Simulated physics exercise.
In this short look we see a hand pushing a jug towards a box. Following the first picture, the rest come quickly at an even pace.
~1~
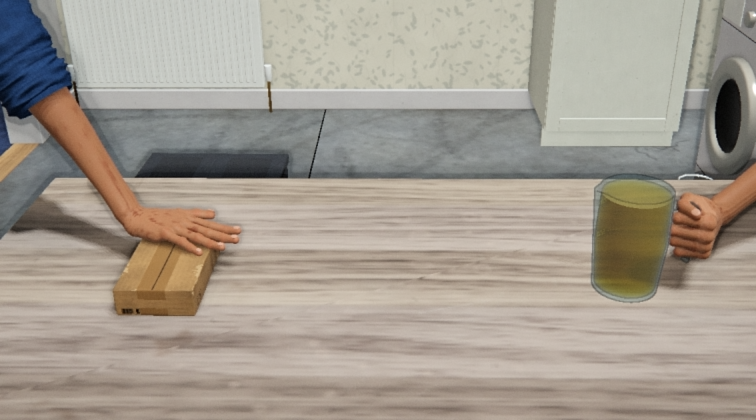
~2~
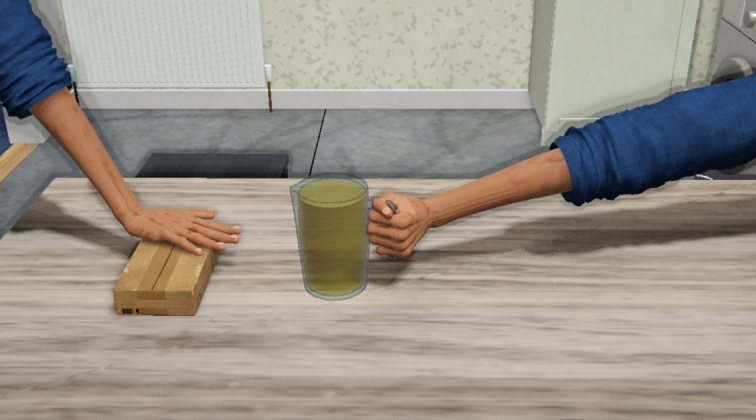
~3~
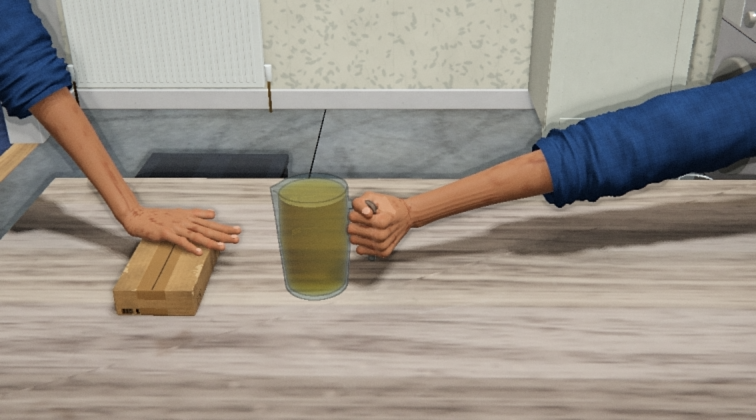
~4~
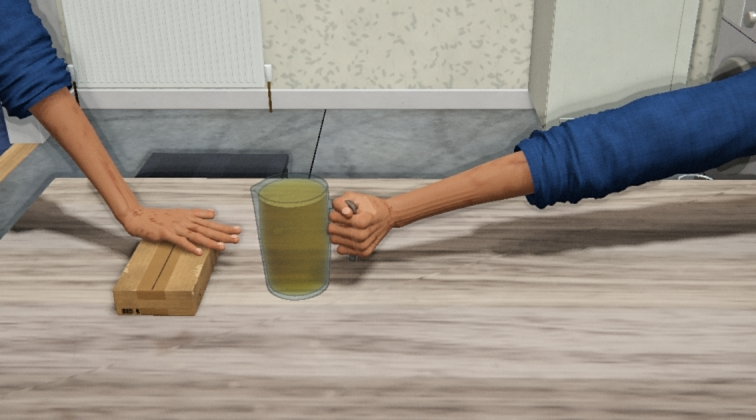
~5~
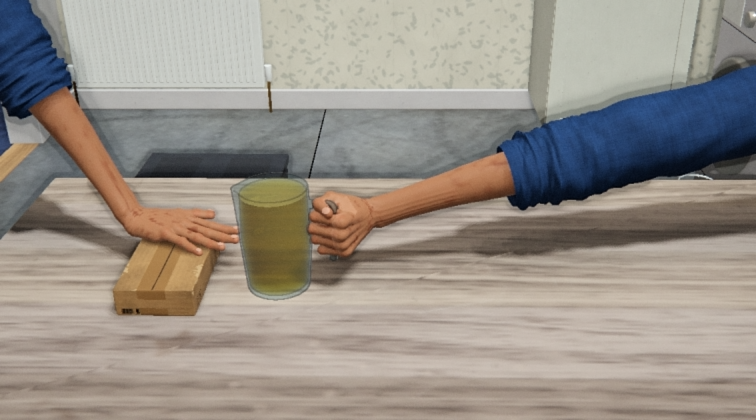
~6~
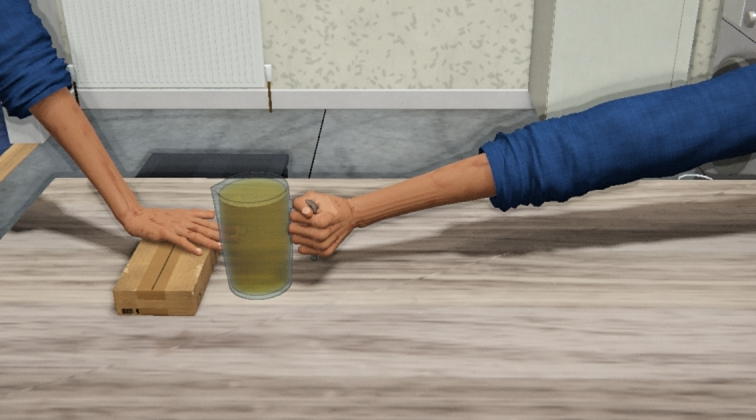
A hand slides a nearly full glass jug of yellow-green liquid leftward across a table towards a box under another hand.
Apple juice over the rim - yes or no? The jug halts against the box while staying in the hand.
Yes.
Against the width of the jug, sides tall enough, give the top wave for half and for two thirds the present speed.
It climbs to 15 per cent first and to 20 per cent second.
Soon after, the jug meets the box.
Later, the apple juice surges up the wall; some has gone over its rim.
In the end, the jug stands at the box; some has gone over its rim.
